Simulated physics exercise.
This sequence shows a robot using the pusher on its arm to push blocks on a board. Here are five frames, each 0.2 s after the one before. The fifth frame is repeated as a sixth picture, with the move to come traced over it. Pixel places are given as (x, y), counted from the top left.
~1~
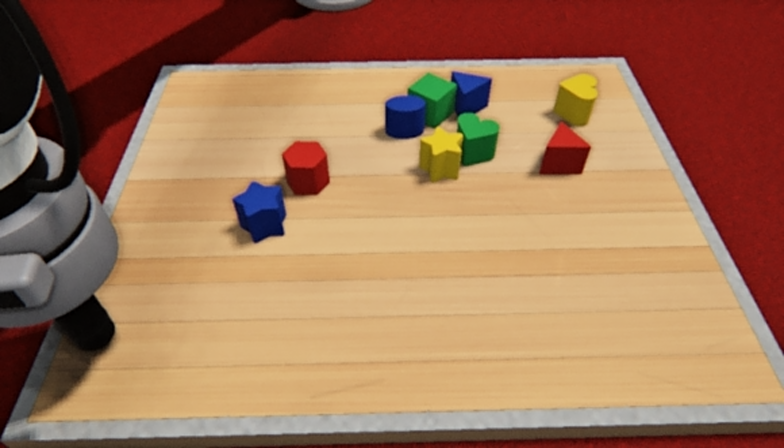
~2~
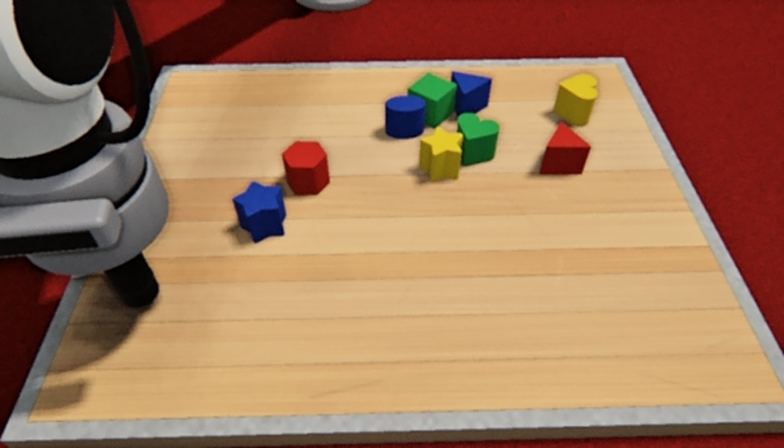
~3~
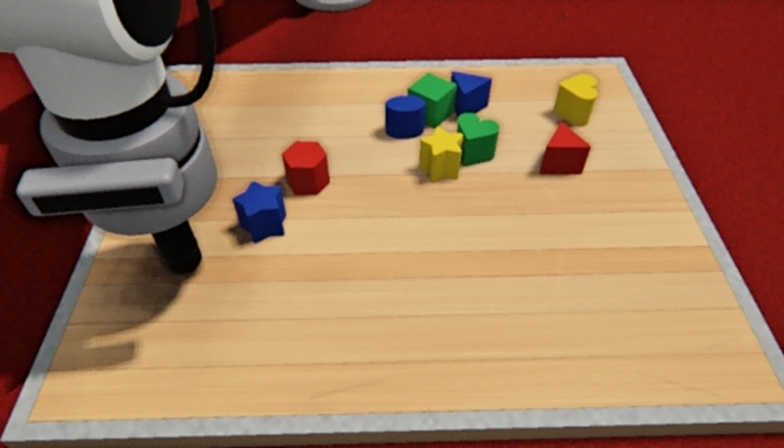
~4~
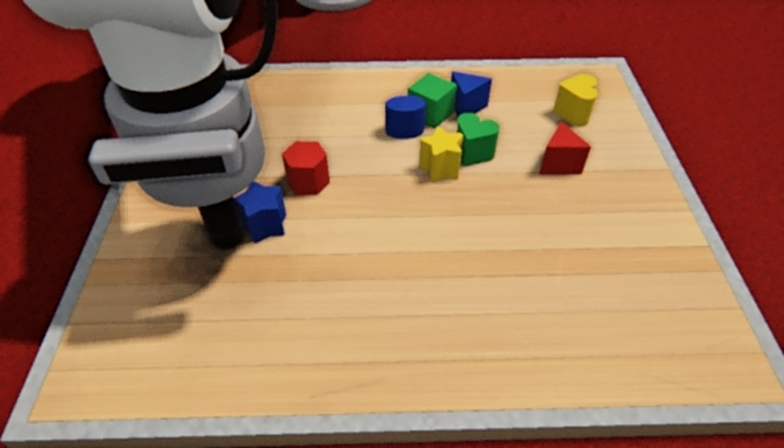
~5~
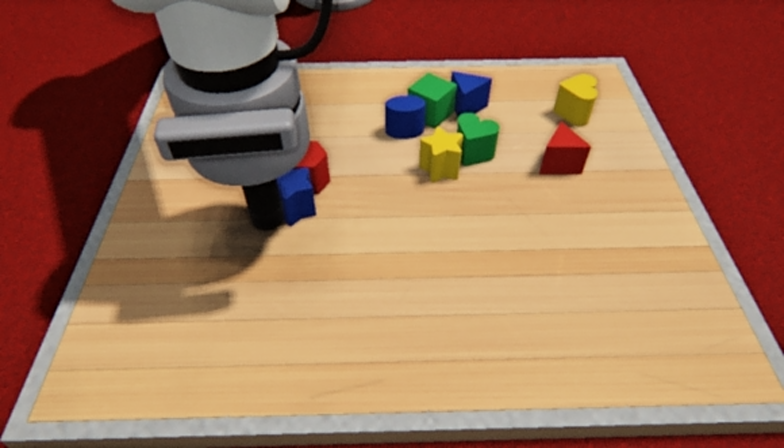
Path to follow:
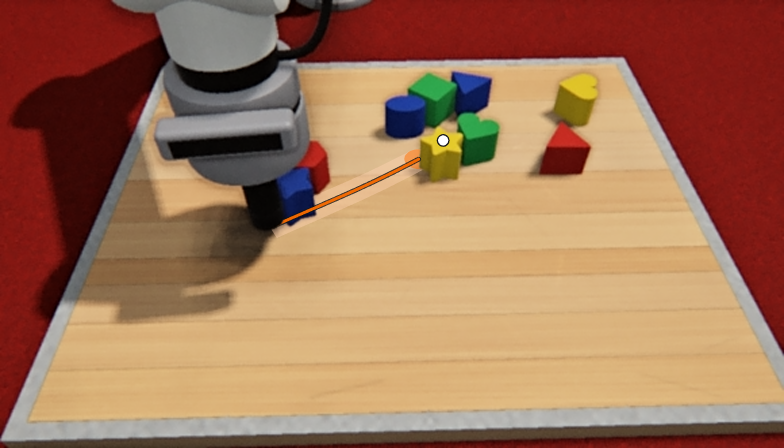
A light wooden board with a grey border rests on a red surface, seen from above at an angle by a still camera. A blue star and red hexagon sit left of centre, with blue, green, yellow and red blocks toward the upper right. From the left, a white-and-black robot arm moves rightward and up the board, then its black tip pushes the blue star toward the upper right, beside the hexagon.
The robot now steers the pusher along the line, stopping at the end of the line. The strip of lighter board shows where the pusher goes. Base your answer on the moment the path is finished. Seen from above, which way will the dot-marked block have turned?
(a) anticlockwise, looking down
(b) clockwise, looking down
Answer: B.
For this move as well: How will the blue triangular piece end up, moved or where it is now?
Stays where it is.
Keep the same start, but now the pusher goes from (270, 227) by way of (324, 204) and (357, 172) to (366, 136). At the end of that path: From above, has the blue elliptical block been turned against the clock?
No.
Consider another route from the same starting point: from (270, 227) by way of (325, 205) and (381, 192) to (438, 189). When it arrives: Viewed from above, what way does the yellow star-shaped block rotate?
If we look at it from overhead, the yellow star-shaped block pivots counter-clockwise.
The line goes from (270, 227) directly to (419, 159); the dot is on the yellow star-shaped block.
What follows on the original path. One third of the way, pusher (325, 195); blue star-shaped block (343, 155), turned 15° anticlockwise; red hexagon (325, 131), turned 70° anticlockwise.
Two thirds of the way, pusher (375, 173); blue star-shaped block (375, 132), turned 40° anticlockwise; red hexagon (328, 126), turned 100° anticlockwise.
At the end, pusher (419, 151); blue star-shaped block (383, 122), turned 85° anticlockwise; red hexagon (328, 126), turned 100° anticlockwise; yellow star-shaped block (456, 140), turned 25° clockwise; blue triangular piece unmoved; green heart (482, 125), turned 20° anticlockwise.
